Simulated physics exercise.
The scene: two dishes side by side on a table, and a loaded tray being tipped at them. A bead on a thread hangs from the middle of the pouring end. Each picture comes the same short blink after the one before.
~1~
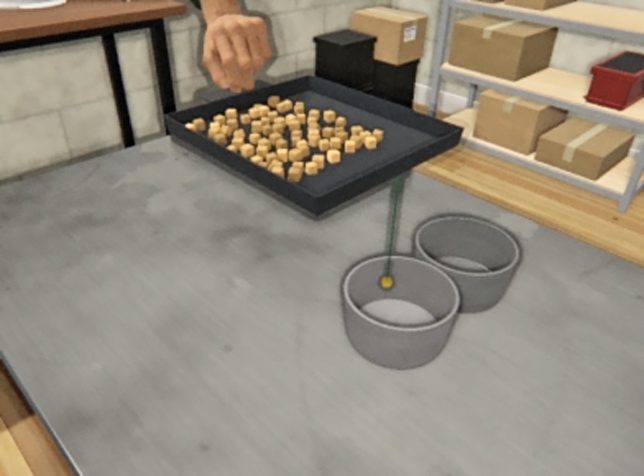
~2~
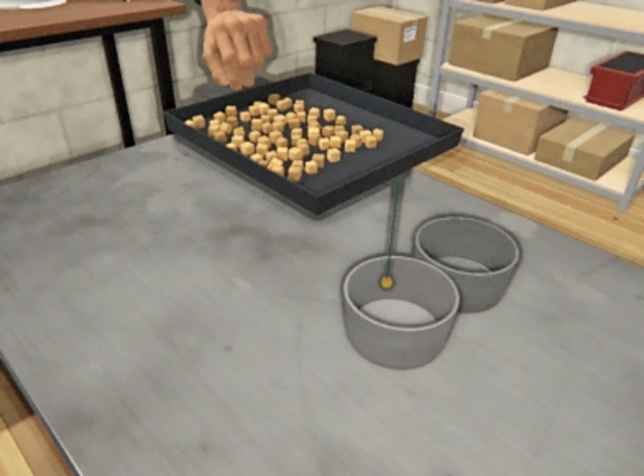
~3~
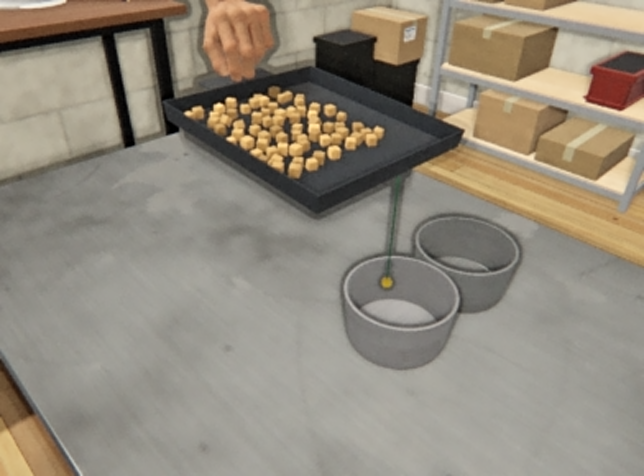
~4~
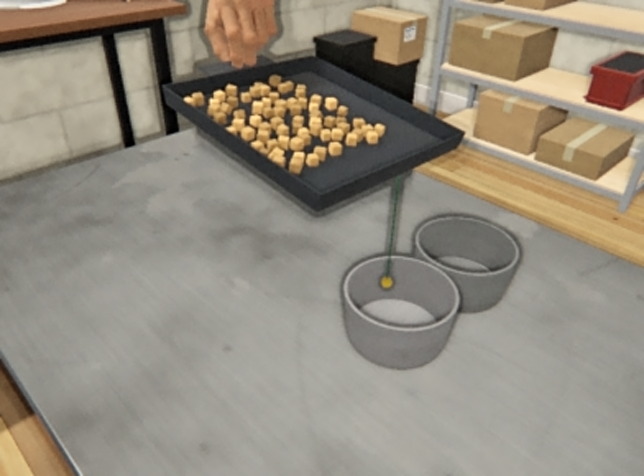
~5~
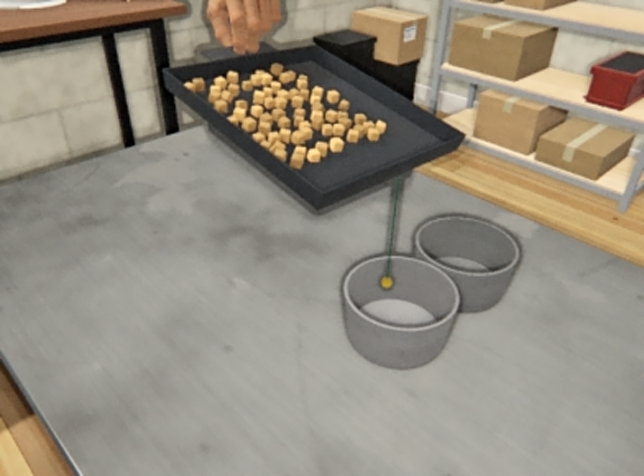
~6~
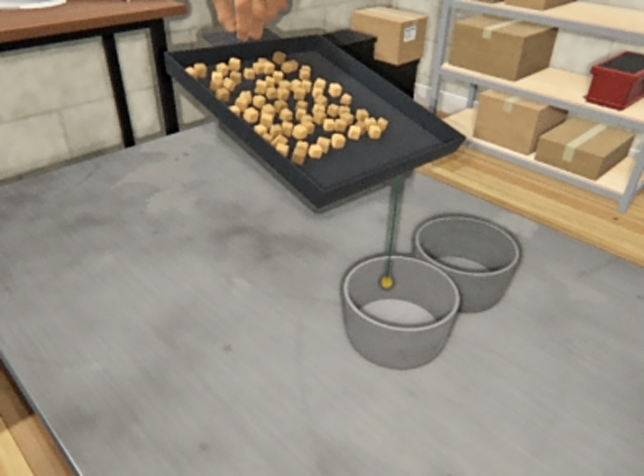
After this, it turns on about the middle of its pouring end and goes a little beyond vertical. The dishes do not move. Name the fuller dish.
More goes to the left-hand dish.
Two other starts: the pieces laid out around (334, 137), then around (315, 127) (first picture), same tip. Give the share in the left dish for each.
Near 30 % and 30 %.
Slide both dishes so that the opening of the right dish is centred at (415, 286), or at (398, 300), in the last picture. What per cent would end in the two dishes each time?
The first gives 50 %, the second 40 %.
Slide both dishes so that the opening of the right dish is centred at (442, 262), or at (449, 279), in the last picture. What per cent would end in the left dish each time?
In turn 20 and 20 in a hundred.
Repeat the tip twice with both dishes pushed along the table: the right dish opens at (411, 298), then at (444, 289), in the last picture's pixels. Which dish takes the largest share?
First the right dish, then the right dish.
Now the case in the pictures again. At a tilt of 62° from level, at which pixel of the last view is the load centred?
At about (407, 149).
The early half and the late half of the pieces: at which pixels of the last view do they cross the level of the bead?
Early half (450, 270), late half (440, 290).
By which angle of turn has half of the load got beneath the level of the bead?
At some 115 degrees.
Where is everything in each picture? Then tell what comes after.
The first frame shows corners of the pouring end (317, 194) and (460, 128), level; middle of the load (297, 135), small wooden cubes; left dish (443, 336); right dish (506, 283); bead on its thread (387, 282).
The second frame shows corners of the pouring end (318, 194) and (461, 128), level; middle of the load (297, 134).
The third frame shows corners of the pouring end (319, 193) and (461, 129), tipped barely, lowest at the right corner; middle of the load (297, 129).
The fourth frame shows corners of the pouring end (321, 192) and (462, 131), tipped a little, lowest at the right corner; middle of the load (298, 122).
The fifth frame shows corners of the pouring end (322, 190) and (463, 134), tipped a little, lowest at the right corner; middle of the load (300, 114).
The sixth frame shows corners of the pouring end (324, 189) and (463, 136), tipped clearly, lowest at the right corner; middle of the load (302, 107); left dish (443, 336); right dish (506, 283).
Just after the last frame, tray tipped steeply; almost all on the tray; just a few in the air.
A moment on, tray tipped past a quarter turn; the larger part on the tray; about a tenth in the left dish; about a tenth in the right dish; about a tenth outside both; about a tenth in the air.
Further on, tray tipped past a quarter turn; roughly a third in the left dish; roughly a quarter in the right dish; roughly a third outside both.
When it is over, tray tipped past a quarter turn; roughly a third in the left dish; roughly a quarter in the right dish; roughly a third outside both.
